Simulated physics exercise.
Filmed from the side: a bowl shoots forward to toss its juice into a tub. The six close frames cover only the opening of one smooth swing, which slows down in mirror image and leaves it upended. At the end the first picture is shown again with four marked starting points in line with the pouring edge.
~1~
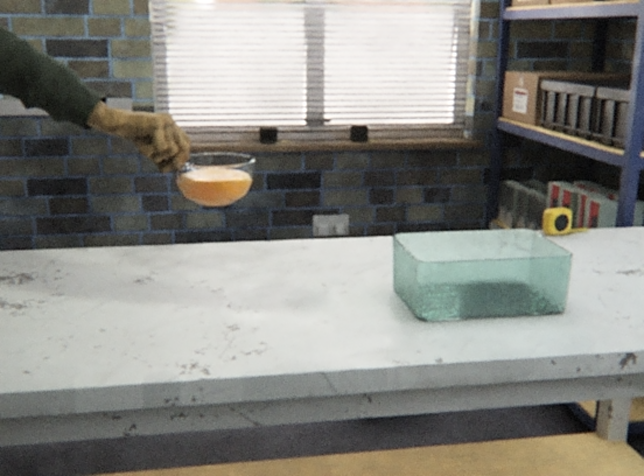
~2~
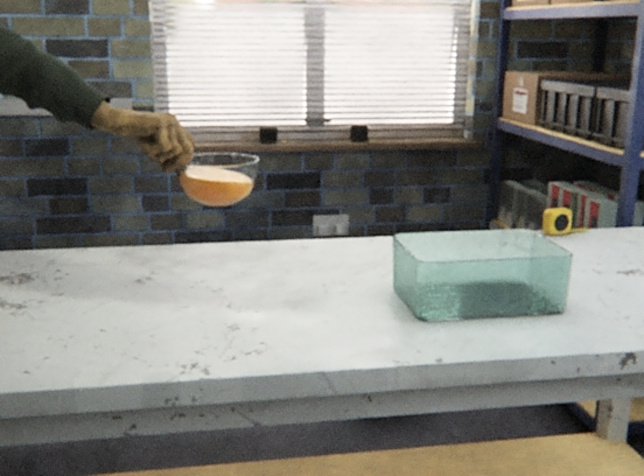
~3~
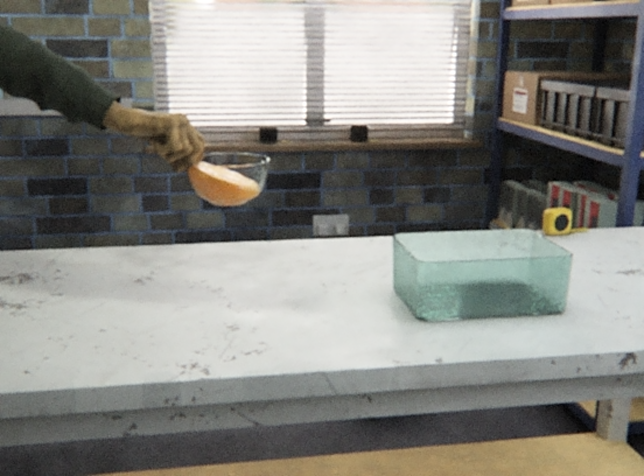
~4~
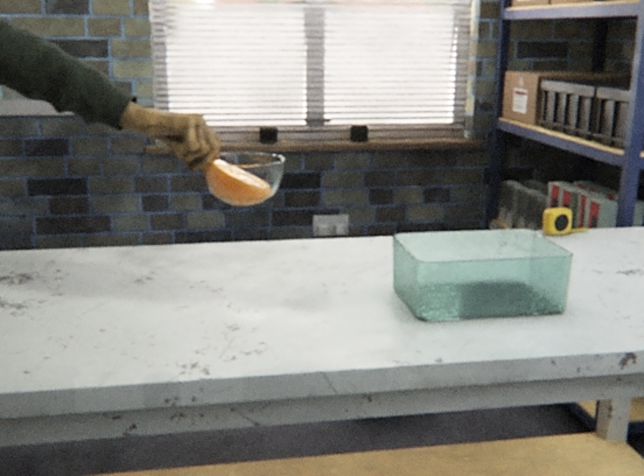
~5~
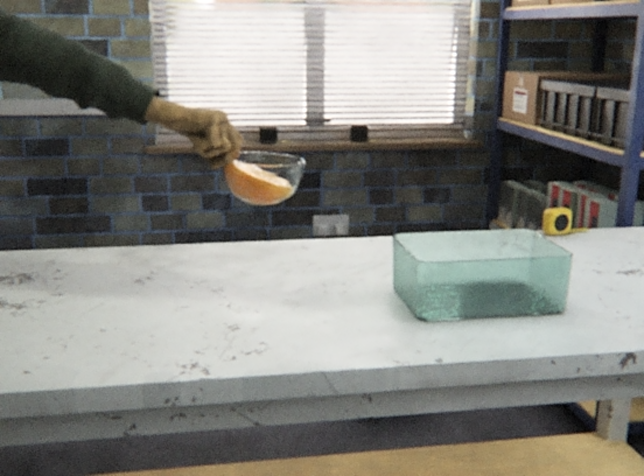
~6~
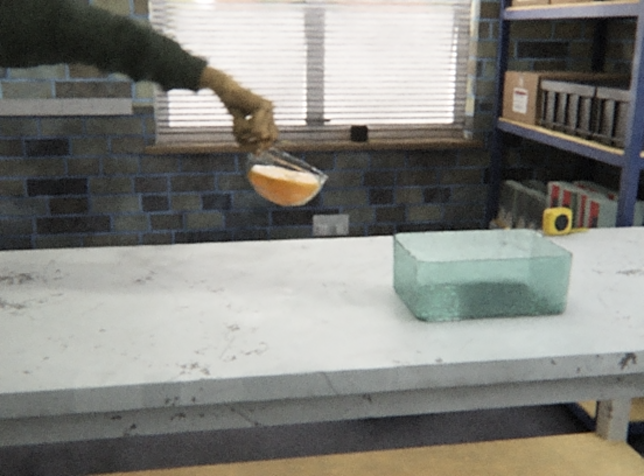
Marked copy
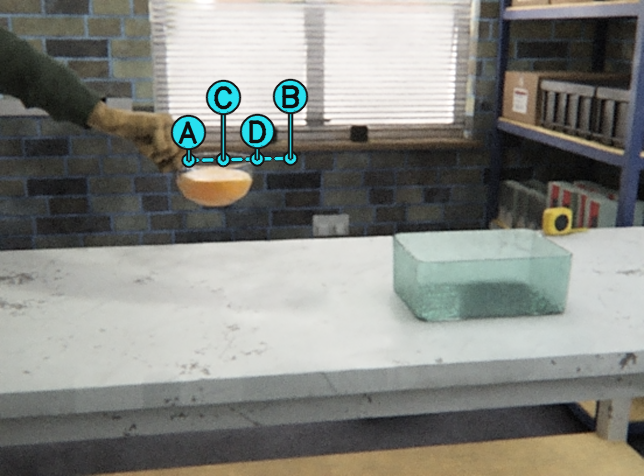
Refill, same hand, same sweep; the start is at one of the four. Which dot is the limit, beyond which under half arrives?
B.
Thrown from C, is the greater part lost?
Yes, it does.
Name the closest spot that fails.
Spot D.
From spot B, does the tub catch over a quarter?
Yes.
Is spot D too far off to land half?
Yes, that goes wrong.
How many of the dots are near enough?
One.
On the marked copy, A at (188, 160); B at (290, 158); C at (223, 159); D at (257, 159).
If A is chosen, about 0 % lands in the tub, 100 % falls short.
If B is chosen, about 73 % lands in the tub, 19 % falls short and 8 % goes beside or beyond.
If C is chosen, about 0 % lands in the tub, 98 % falls short.
If D is chosen, about 21 % lands in the tub, 76 % falls short and 4 % goes beside or beyond.
